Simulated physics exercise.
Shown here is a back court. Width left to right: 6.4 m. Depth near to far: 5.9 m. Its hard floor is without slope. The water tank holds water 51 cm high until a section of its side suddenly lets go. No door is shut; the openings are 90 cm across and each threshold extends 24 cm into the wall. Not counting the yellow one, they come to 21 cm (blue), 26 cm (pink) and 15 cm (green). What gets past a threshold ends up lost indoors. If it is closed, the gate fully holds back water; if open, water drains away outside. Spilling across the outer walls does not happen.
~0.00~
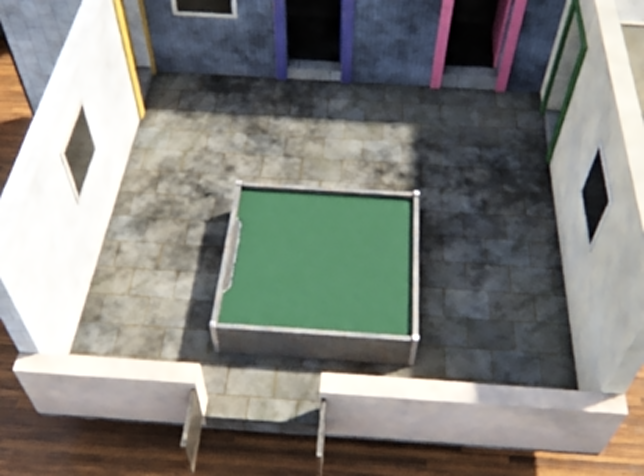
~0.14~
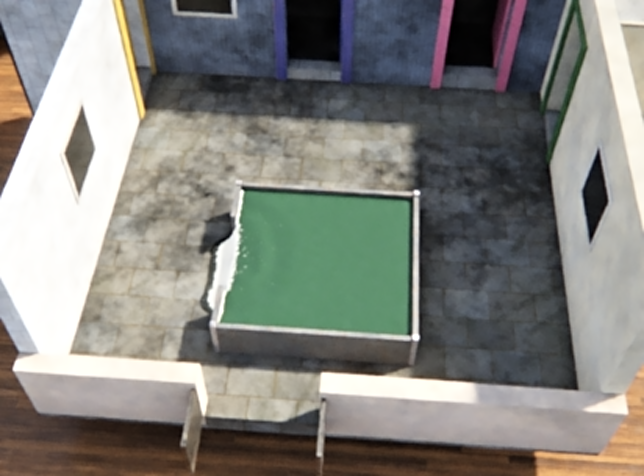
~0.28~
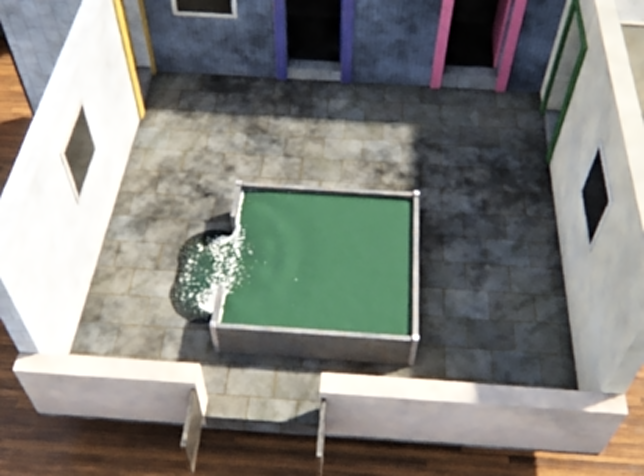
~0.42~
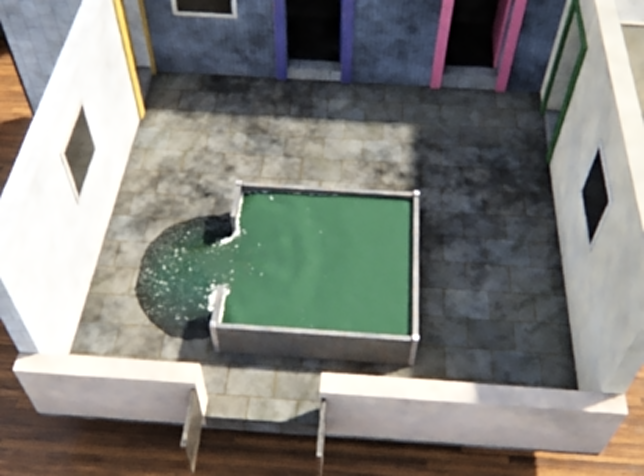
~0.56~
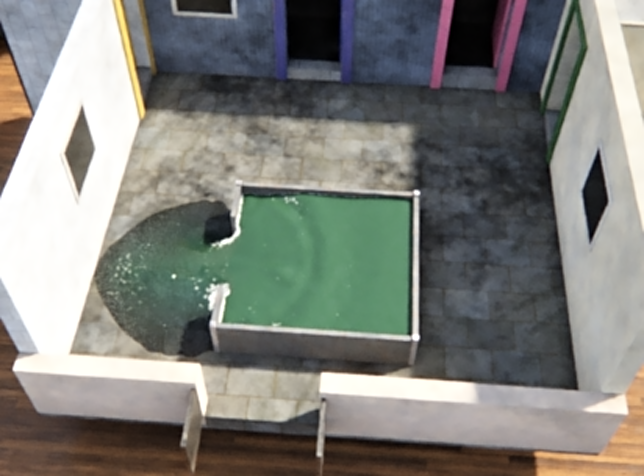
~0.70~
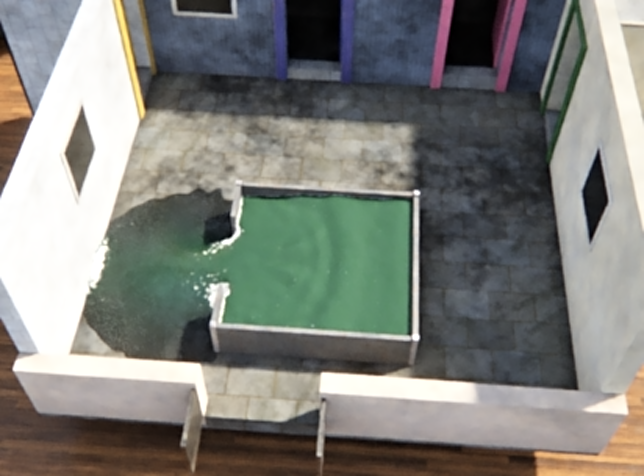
A walled court with a grey stone floor is seen from high above its near side by a camera that stays still. A square tank of green water stands near the middle, with yellow, purple, pink and green framed openings around the back and sides and an open gate in front. The tank's left side breaks open, and water bursts out with white spray, fanning leftward across the floor to the left wall.
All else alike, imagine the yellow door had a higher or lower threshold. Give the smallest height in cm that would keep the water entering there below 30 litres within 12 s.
Roughly 11 cm.
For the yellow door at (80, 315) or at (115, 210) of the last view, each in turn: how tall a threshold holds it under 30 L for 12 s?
Roughly 21 cm, then roughly 18 cm.
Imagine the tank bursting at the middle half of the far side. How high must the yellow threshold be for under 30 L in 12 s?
Some 17 centimetres.
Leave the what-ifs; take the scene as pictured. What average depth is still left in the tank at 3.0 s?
About 30 centimetres.
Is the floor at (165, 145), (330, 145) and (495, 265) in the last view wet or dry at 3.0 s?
So the three spots come out swamped, spared, spared, in that order.
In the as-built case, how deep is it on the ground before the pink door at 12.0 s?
Roughly 9.5 cm deep.
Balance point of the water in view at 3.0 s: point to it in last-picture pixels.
Roughly (246, 272).
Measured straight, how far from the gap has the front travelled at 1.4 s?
Distance from gap: Approx. 2.8 m.
After 1.4 s water covers 15 % of the floor, deepest (32 cm) near (226, 277); it has not reached the yellow door.
After 3.0 s water covers 35 % of the floor, deepest (32 cm) near (60, 387); 6 cm at the yellow door, 0 litres in over its 16 cm threshold.
After 12.0 s water covers 95 % of the floor, deepest (10 cm) near (414, 129); 9 cm at the yellow door, 3 litres in over its 16 cm threshold.
At the yellow door as built, the water arrived by 2.0 s and peaked near 14 cm at 7.6 s.
Run again over the same 12 s with other heights there, 57 litres in over 9 cm, 21 litres over 12 cm. The limit of 30 litres is kept from about 11 cm up.
